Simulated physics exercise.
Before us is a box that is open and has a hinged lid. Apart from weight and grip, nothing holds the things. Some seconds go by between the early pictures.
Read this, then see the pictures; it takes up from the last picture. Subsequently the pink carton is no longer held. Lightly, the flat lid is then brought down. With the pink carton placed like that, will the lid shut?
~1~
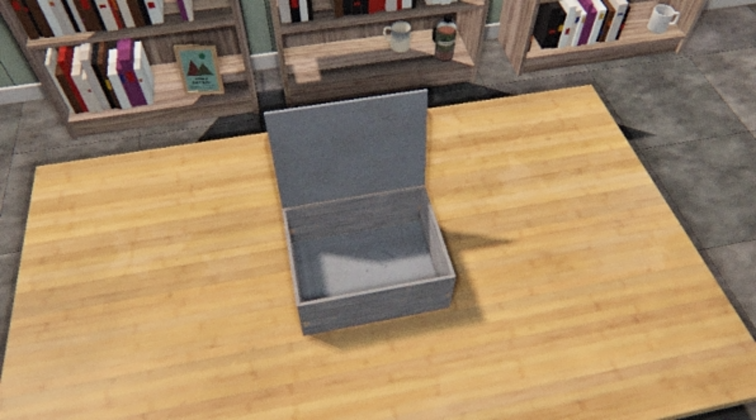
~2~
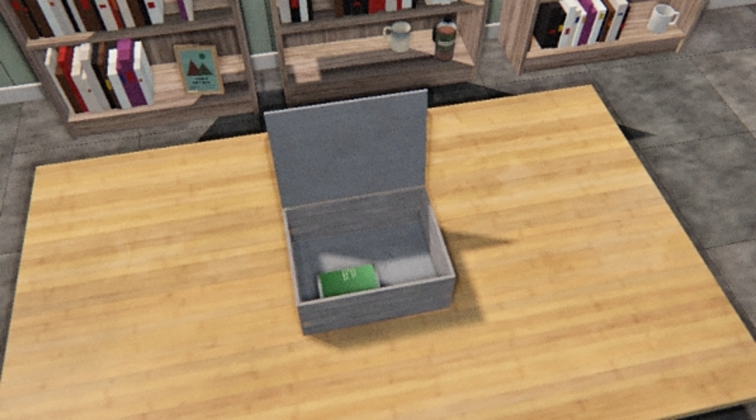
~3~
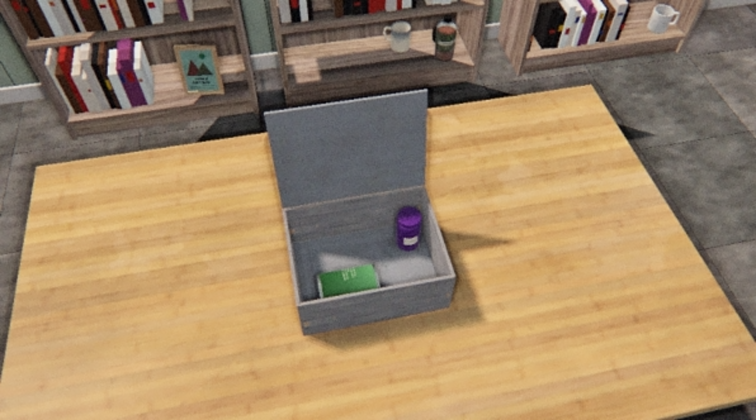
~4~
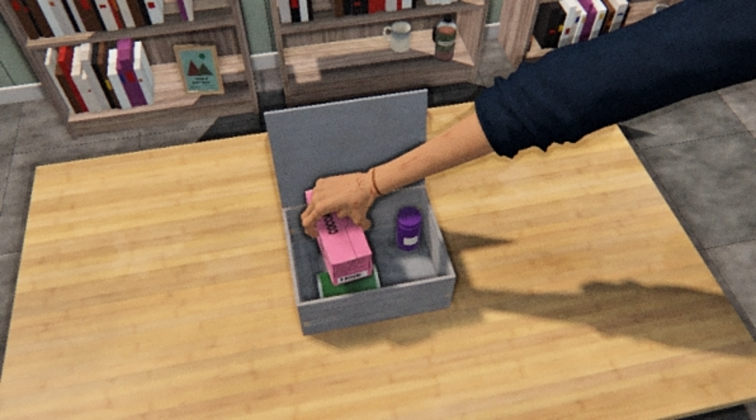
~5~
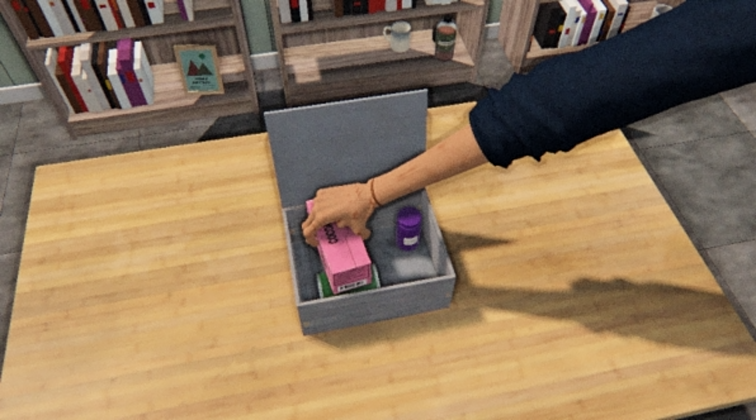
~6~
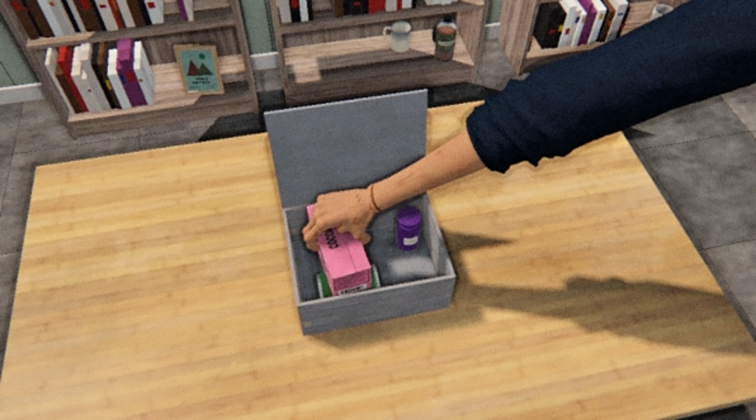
No.
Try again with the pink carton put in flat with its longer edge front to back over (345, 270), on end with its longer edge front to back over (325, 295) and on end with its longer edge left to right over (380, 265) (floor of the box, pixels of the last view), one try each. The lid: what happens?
Lid, in order: Held open, held open, held open.
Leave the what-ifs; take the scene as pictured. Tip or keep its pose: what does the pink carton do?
Observation: The pink carton tilts over.
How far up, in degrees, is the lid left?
It comes to about 20°.
Then, 0.90 s on from there, lid starting down; pink carton turned 37° from how it was put near (350, 251).
Then, 1.70 s on from there, lid 52° above the rim; pink carton turned 38° from how it was put near (352, 251).
Then, 3.20 s on from there, lid 20° above the rim; pink carton turned 38° from how it was put near (353, 251).
In the end, lid 21° above the rim; toppled in the box, pink carton; the other 2 unmoved. At the end, from the last picture's camera, pink carton near (354, 249).
